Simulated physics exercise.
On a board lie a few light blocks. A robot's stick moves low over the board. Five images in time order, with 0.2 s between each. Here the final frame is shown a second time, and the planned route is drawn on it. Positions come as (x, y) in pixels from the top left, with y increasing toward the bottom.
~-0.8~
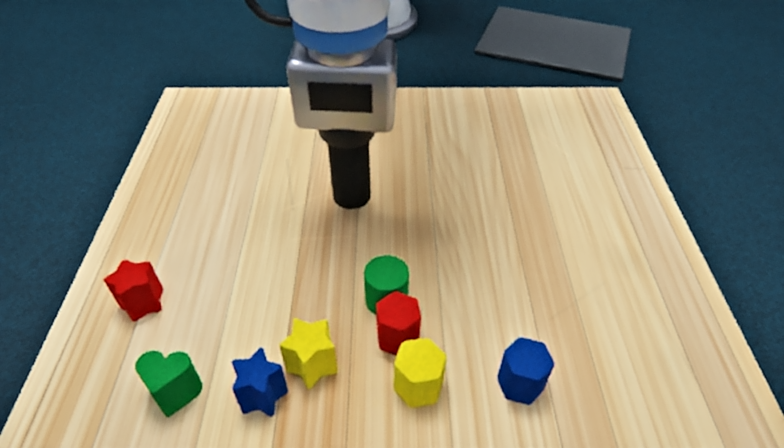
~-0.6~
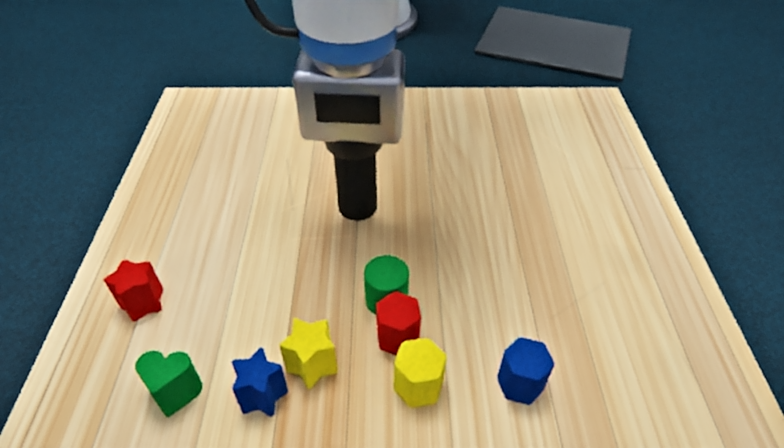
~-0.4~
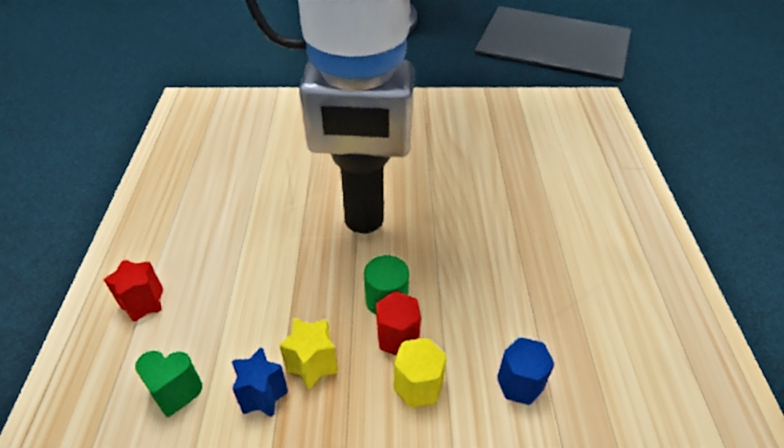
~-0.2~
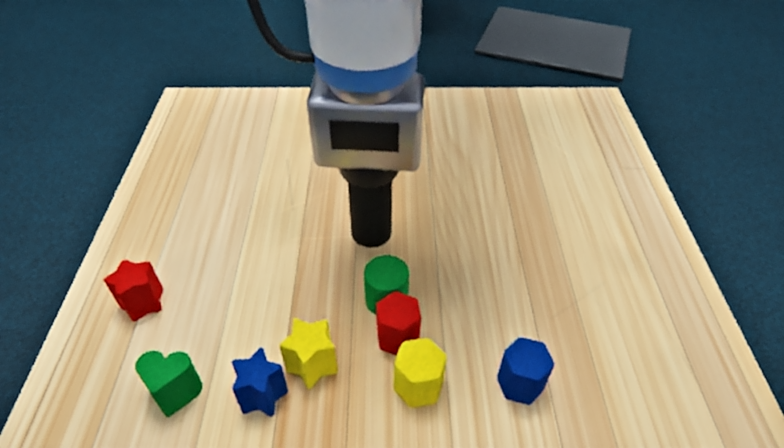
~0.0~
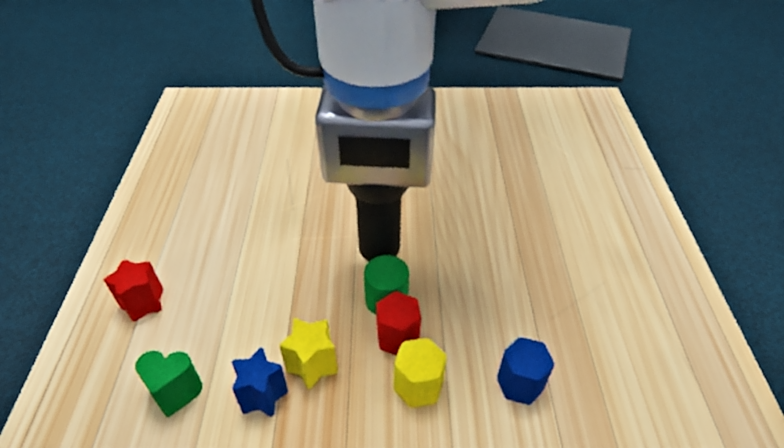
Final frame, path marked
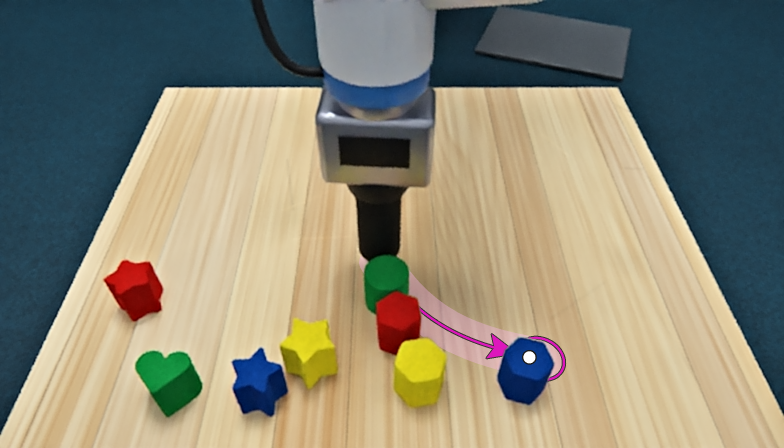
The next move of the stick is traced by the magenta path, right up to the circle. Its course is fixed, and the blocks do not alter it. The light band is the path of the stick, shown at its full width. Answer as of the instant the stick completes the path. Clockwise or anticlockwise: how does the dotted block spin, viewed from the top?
Clockwise from above.
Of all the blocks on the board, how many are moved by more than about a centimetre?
Once the path ends, three or more blocks will have shifted.
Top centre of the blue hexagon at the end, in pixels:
Close to (558, 376).
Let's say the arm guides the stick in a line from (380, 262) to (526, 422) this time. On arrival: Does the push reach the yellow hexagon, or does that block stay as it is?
It is carried off its spot.
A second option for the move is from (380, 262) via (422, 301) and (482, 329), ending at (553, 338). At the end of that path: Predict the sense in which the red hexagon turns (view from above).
Looking down, it rotates anti-clockwise.
The drawn path runs from (380, 262) through (414, 305) and (470, 339) to (540, 358); the dot is on the blue hexagon.
On the path given first. One third of the way, stick at (416, 292); green circular block at (395, 311); red hexagon at (384, 351), turned 15° anticlockwise; yellow hexagon at (423, 377), turned 40° anticlockwise.
Two thirds of the way, stick at (473, 326); green circular block at (403, 320); red hexagon at (379, 358), turned 15° anticlockwise; yellow hexagon at (423, 377), turned 40° anticlockwise.
At the end, stick at (545, 345); green circular block at (403, 320); red hexagon at (379, 358), turned 15° anticlockwise; yellow hexagon at (423, 377), turned 40° anticlockwise; blue hexagon at (558, 376), turned 65° clockwise.
